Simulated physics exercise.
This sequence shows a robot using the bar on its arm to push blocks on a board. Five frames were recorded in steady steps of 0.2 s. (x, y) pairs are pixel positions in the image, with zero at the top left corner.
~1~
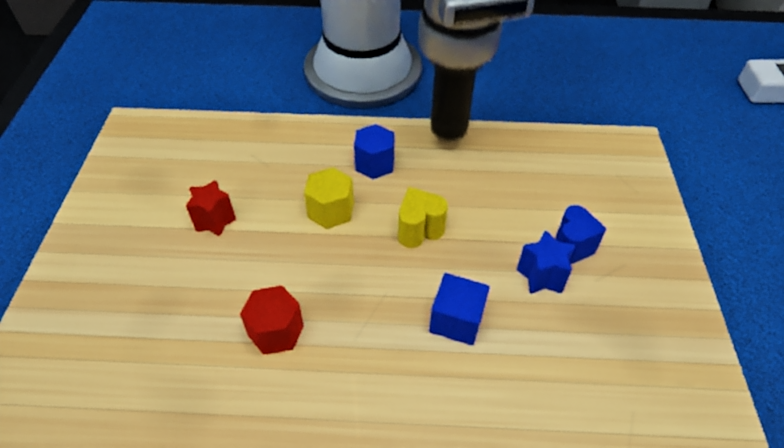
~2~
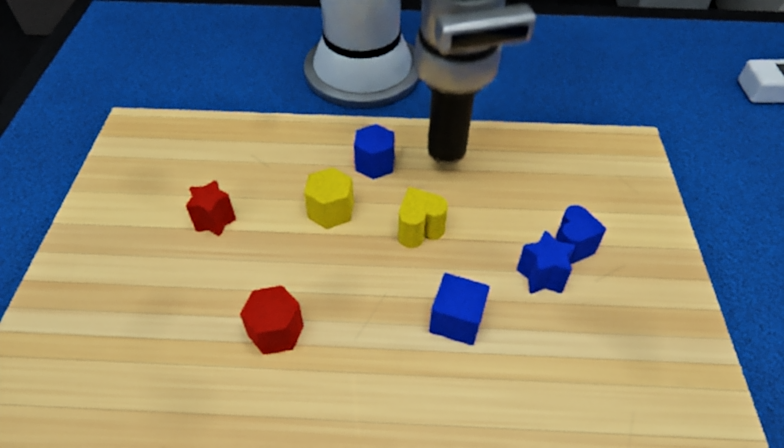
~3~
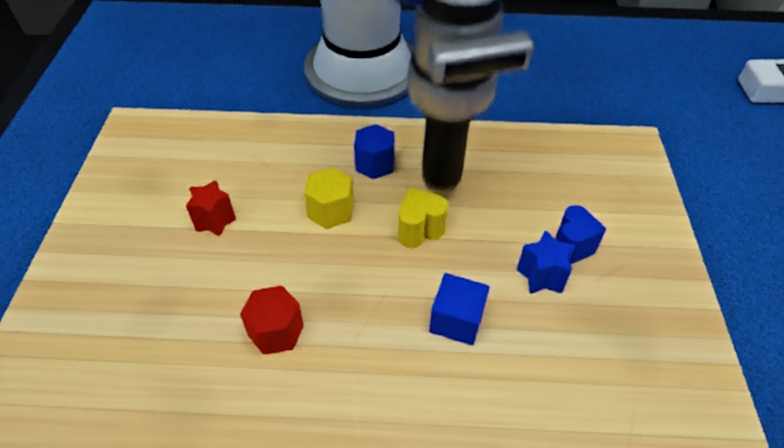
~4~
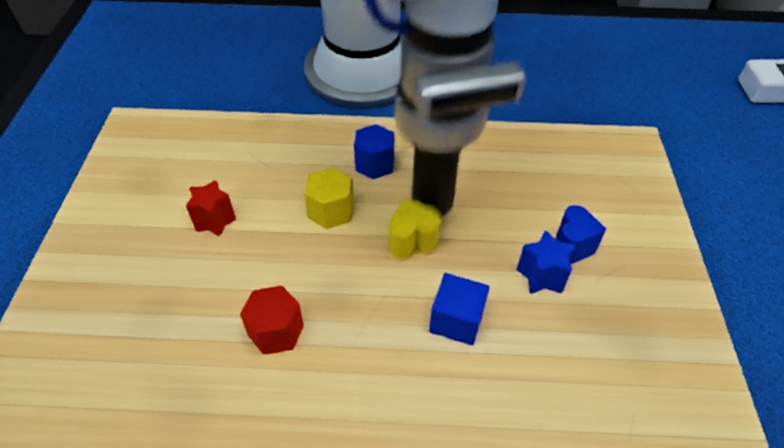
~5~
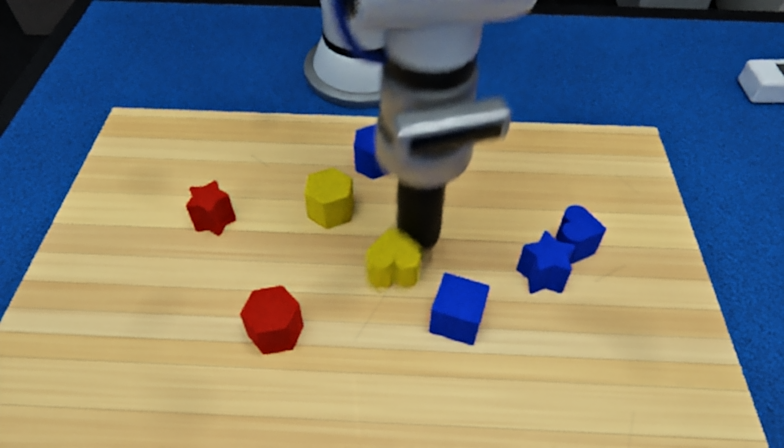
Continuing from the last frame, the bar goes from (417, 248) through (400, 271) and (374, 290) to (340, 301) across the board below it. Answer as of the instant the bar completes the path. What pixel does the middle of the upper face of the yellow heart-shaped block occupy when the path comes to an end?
Pixel (326, 317).
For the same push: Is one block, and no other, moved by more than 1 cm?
My answer is yes.
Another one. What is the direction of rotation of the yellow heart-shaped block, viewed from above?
Looking down, my answer is that the yellow heart-shaped block rotates anticlockwise.
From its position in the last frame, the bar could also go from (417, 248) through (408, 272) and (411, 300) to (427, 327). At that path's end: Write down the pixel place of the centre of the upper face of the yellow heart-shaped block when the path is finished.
My best guess is (369, 290).
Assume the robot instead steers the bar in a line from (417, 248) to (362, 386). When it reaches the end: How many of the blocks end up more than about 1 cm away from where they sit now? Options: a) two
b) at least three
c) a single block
My pick is c.
On the path given first. One third of the way, bar at (400, 259); yellow heart-shaped block at (373, 276).
Two thirds of the way, bar at (373, 278); yellow heart-shaped block at (348, 300), turned 20° anticlockwise.
At the end, bar at (339, 289); red hexagonal block still; yellow heart-shaped block at (326, 317), turned 40° anticlockwise.
